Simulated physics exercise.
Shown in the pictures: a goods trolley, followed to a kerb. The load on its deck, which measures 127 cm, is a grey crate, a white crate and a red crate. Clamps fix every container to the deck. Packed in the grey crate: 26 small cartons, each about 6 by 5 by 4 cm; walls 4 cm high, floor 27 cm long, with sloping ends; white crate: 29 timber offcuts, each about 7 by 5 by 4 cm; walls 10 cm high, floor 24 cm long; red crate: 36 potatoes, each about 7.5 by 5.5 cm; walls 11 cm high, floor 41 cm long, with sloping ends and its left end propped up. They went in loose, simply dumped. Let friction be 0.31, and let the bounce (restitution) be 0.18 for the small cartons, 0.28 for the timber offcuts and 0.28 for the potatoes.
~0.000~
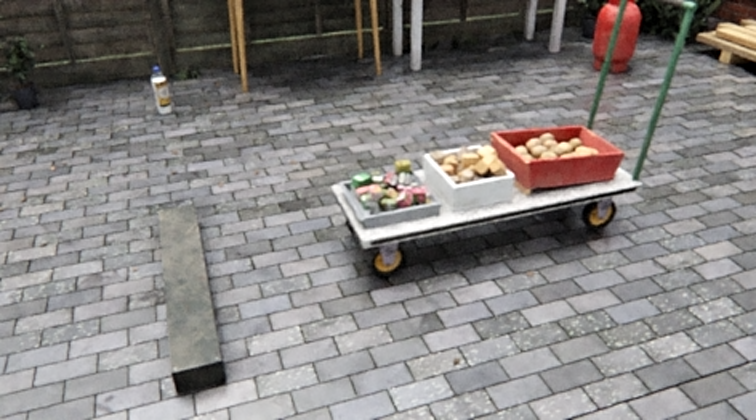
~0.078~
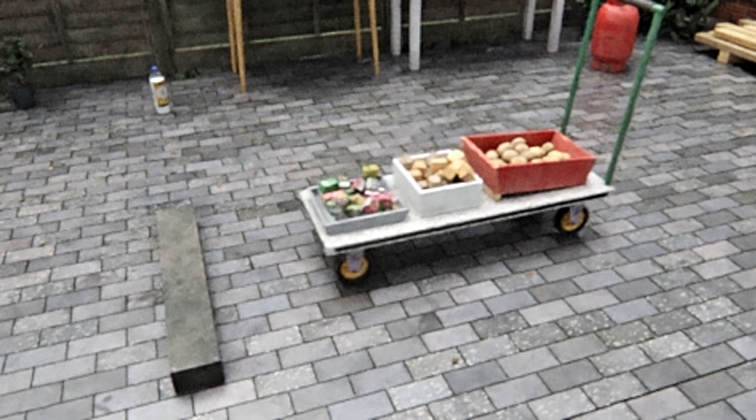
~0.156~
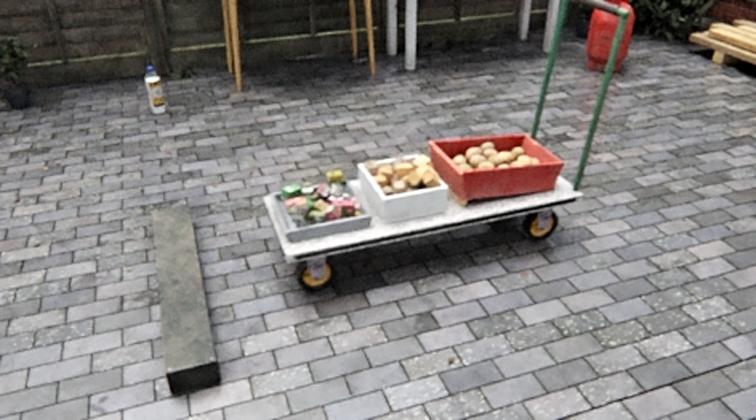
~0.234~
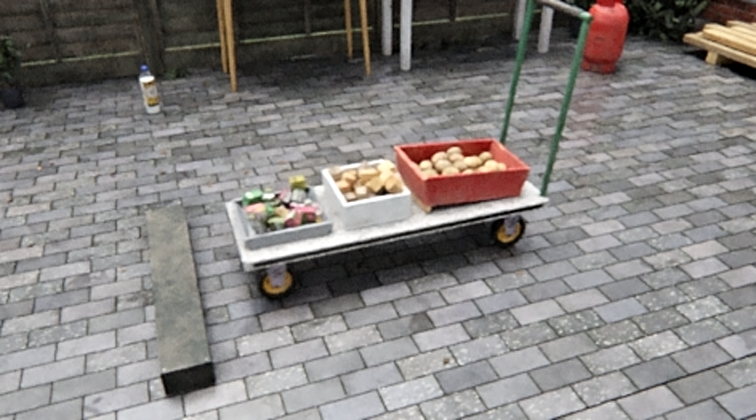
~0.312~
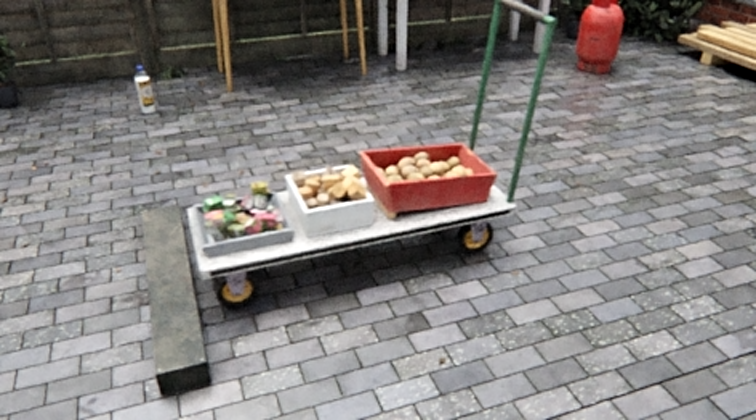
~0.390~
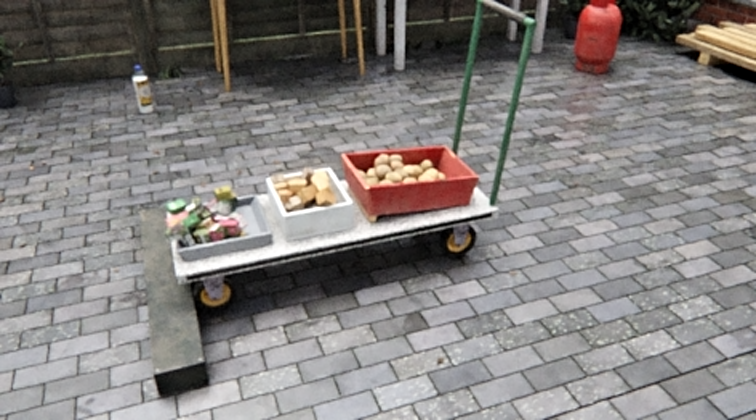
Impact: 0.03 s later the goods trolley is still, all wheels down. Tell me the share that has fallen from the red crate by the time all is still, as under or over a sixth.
By then the red crate has dropped under a sixth of its contents.
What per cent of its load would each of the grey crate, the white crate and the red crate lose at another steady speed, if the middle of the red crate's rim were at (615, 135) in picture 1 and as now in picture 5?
That would give grey crate 60 %, white crate 20 % and red crate 0 %.
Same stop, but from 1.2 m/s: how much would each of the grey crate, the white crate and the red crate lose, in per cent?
Then the grey crate sheds 20 per cent of its load, the white crate 0 per cent, and the red crate 0 per cent.
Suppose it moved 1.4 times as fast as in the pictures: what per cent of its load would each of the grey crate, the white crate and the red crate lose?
Grey crate 70, white crate 10, red crate 0 per cent.
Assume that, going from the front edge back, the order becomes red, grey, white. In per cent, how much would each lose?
Grey crate 30 %, white crate 10 %, red crate 0 %.
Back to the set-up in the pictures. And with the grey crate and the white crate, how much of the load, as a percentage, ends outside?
I'd estimate grey crate near 40 and white crate near 5 per cent.
After 0.44 s, the grey crate is down by 3 of 26, the white crate has all 29 and the red crate has all 36.
After 0.56 s, the grey crate is down by 10 of 26, the white crate has all 29 and the red crate has all 36.
After 0.79 s, the grey crate is down by 10 of 26, the white crate is down by 1 of 29 and the red crate has all 36.
Outcome (at 1.29 s), the grey crate is down by 10 of 26, the white crate is down by 1 of 29 and the red crate has all 36. Asked share, 0 of 36, 0 per cent.
